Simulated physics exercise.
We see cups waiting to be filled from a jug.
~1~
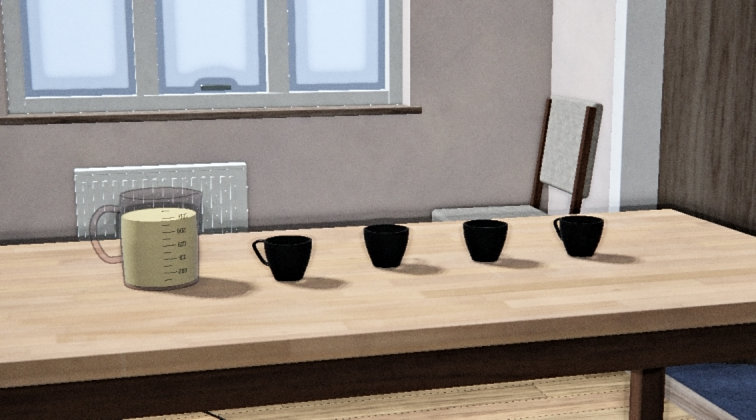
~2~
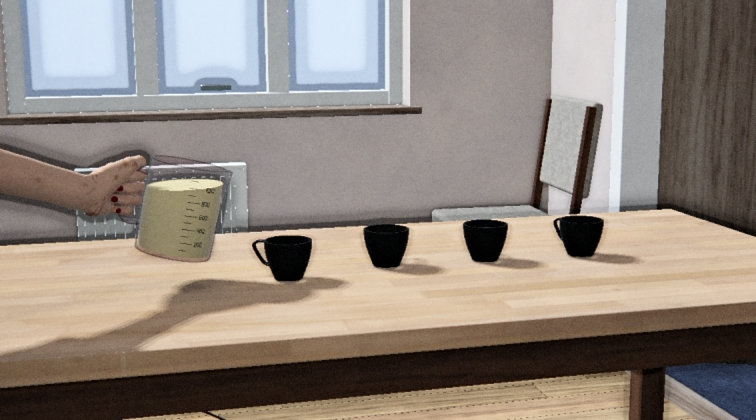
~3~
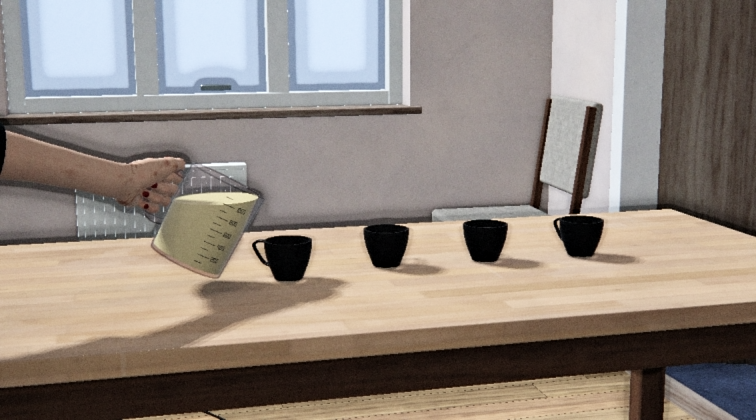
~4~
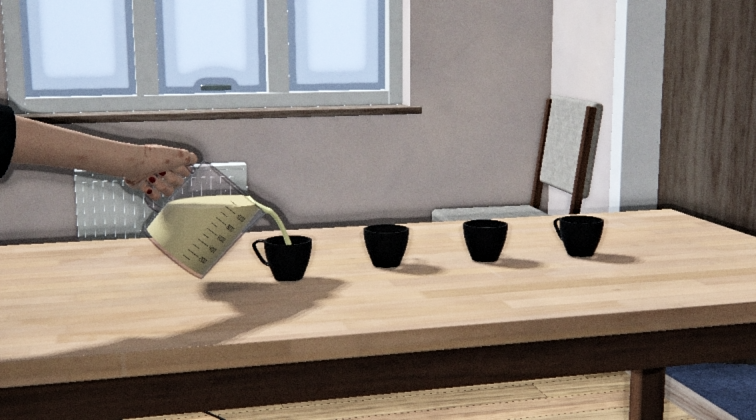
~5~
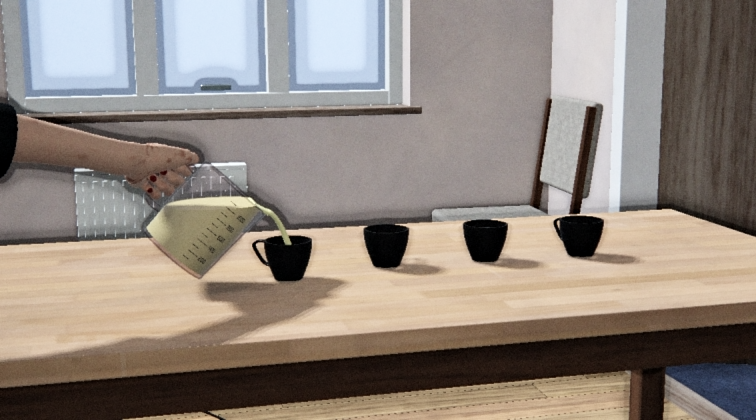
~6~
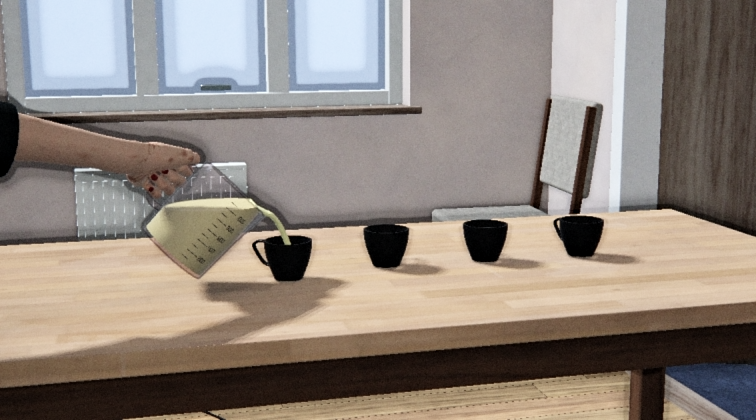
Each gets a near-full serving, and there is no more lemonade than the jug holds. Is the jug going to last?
The lemonade is enough.
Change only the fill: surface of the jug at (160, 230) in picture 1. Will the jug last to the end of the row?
In that case: Suffices.
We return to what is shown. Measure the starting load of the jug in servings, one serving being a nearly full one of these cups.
About 7.0.
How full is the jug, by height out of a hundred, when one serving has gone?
Roughly 65 per cent.
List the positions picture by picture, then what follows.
All stand on the top; jug (160, 235) about three quarters full; four cups, the last at (581, 236), in the first frame.
The hand lifts the jug; jug about three quarters full, surface at (185, 185); the first is empty, in the second frame.
The jug is brought over; jug (207, 218) tipped 30° with all of its load; four cups, the last at (581, 236), in the third frame.
A stream runs into the first cup; jug (204, 218) tipped 40° with nearly all of its load; the first is about a quarter full, in the fourth frame.
A stream runs into the first cup; jug (204, 218) tipped 45° with nearly all of its load; four cups, the last at (581, 236), in the fifth frame.
A stream runs into the first cup; jug (204, 218) tipped 45° with nearly all of its load; the first is about half full, in the sixth frame.
Soon after, the first is about three quarters full.
Later, the first is done and the jug has nearly all of its load.
In the end, all four are full and about half of the lemonade is over.
